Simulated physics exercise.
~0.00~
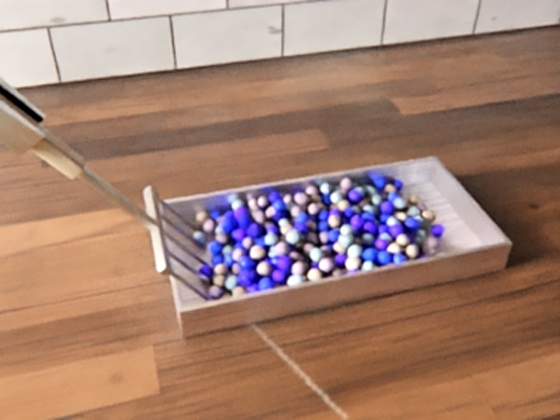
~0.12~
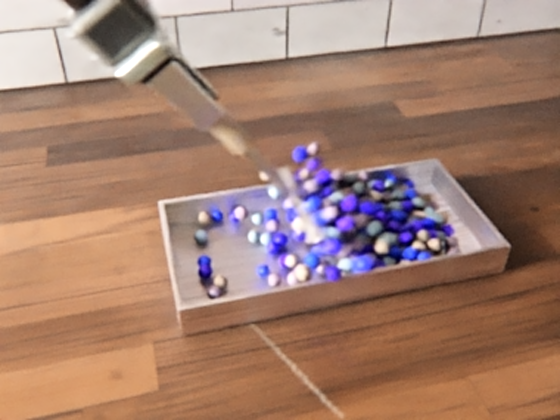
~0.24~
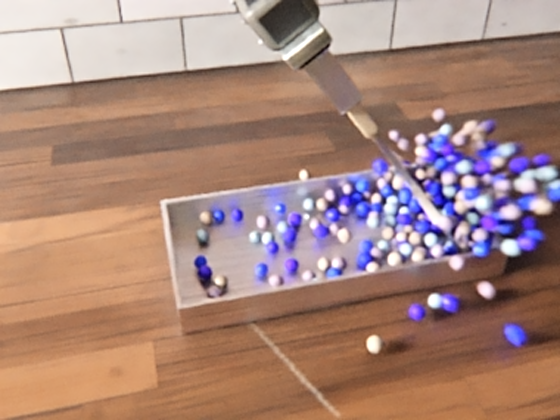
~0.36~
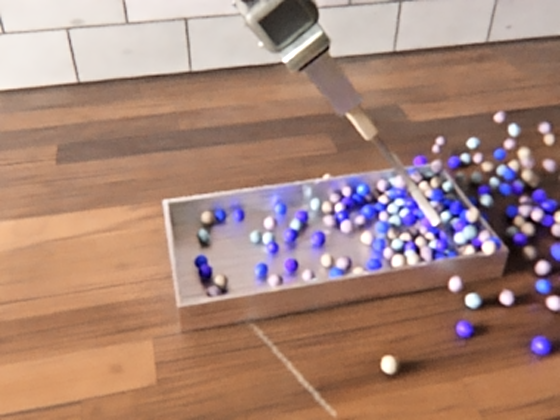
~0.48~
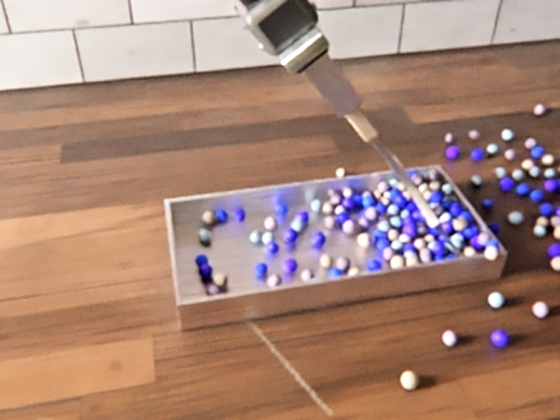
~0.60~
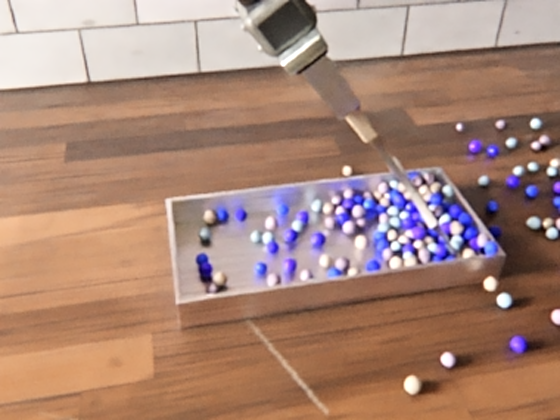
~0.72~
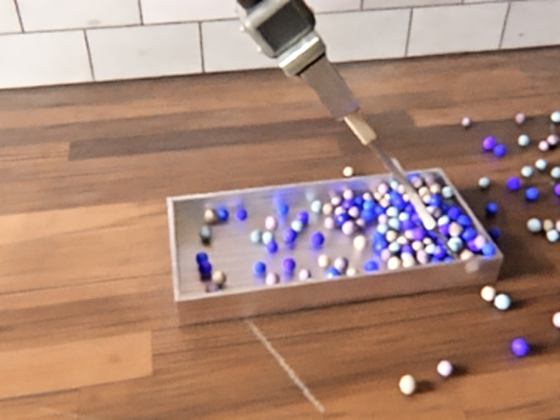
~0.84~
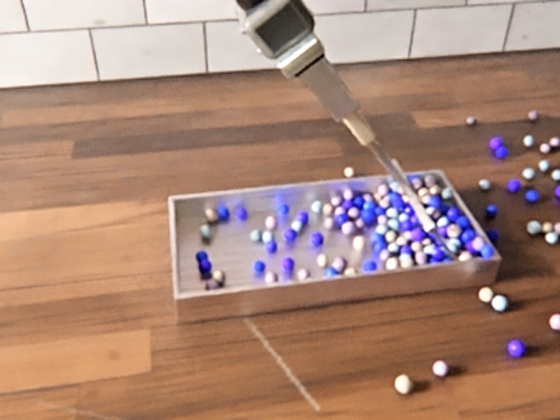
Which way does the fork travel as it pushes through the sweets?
The fork travels to the right, going from the left end of the trough towards the right end.
